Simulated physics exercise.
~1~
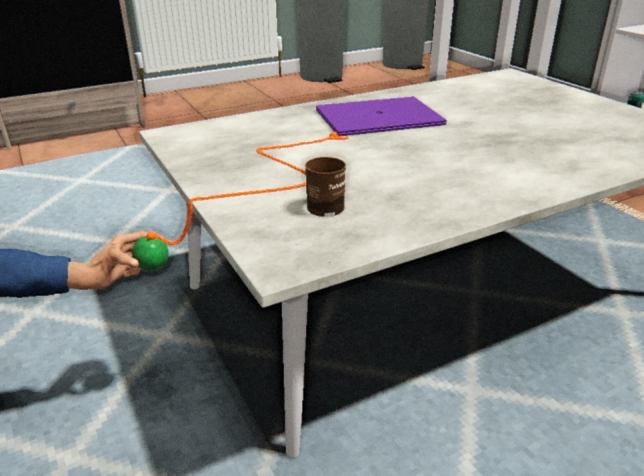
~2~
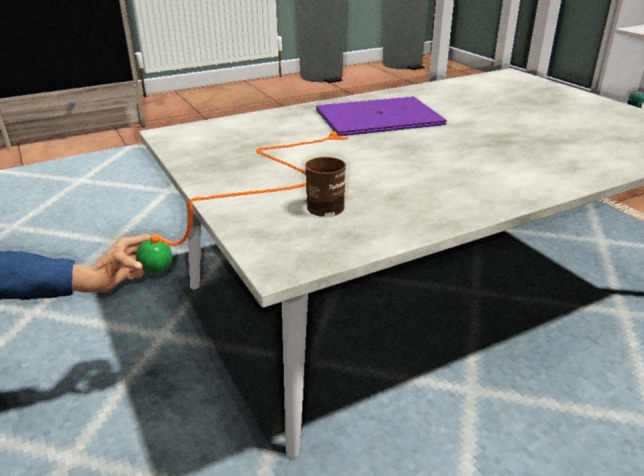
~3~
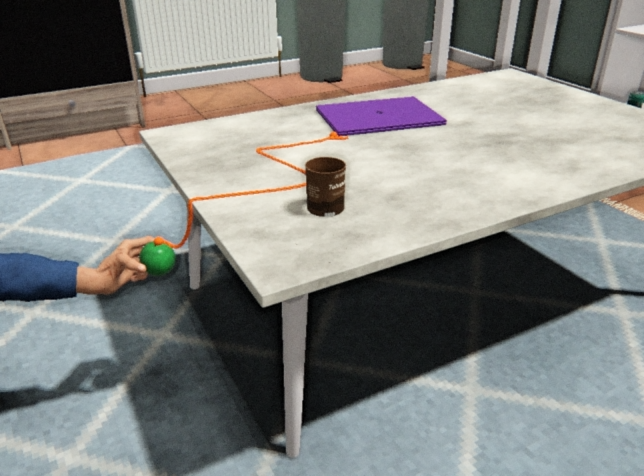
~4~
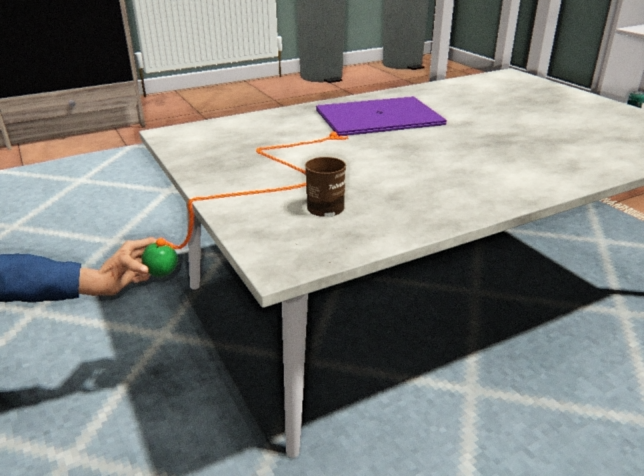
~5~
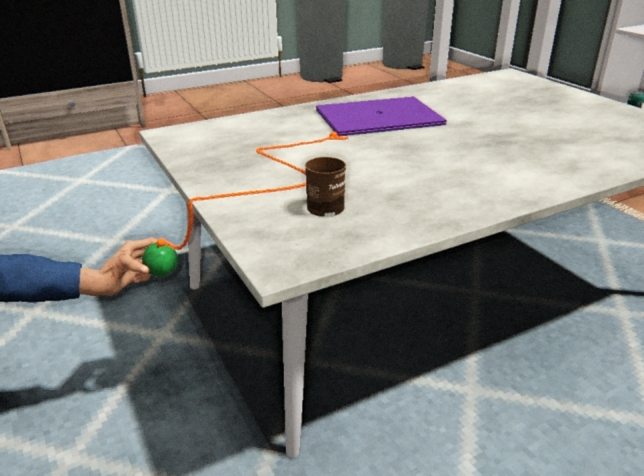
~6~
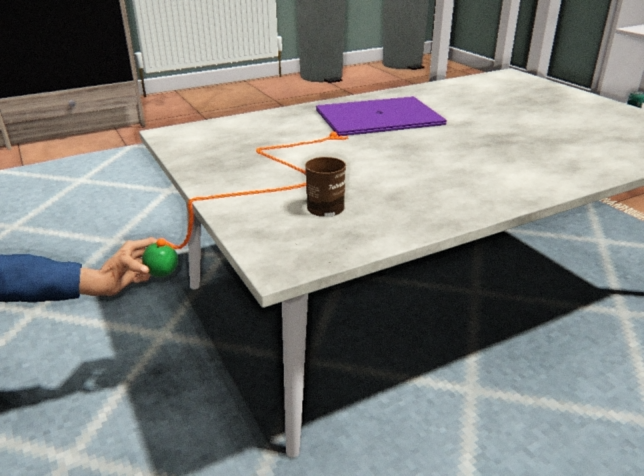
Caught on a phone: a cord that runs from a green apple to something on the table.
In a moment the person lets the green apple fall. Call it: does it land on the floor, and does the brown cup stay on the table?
Called: The green apple drops to the floor, the brown cup remains safe.
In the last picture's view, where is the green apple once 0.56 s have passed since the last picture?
It has reached (184, 371) by then.
Then, 0.56 s after the last picture, apple on the floor near (184, 371); laptop unmoved; cup unmoved.
At rest, apple on the floor near (184, 371); laptop unmoved; cup unmoved. The green apple lands on the floor and the brown cup keeps its place.
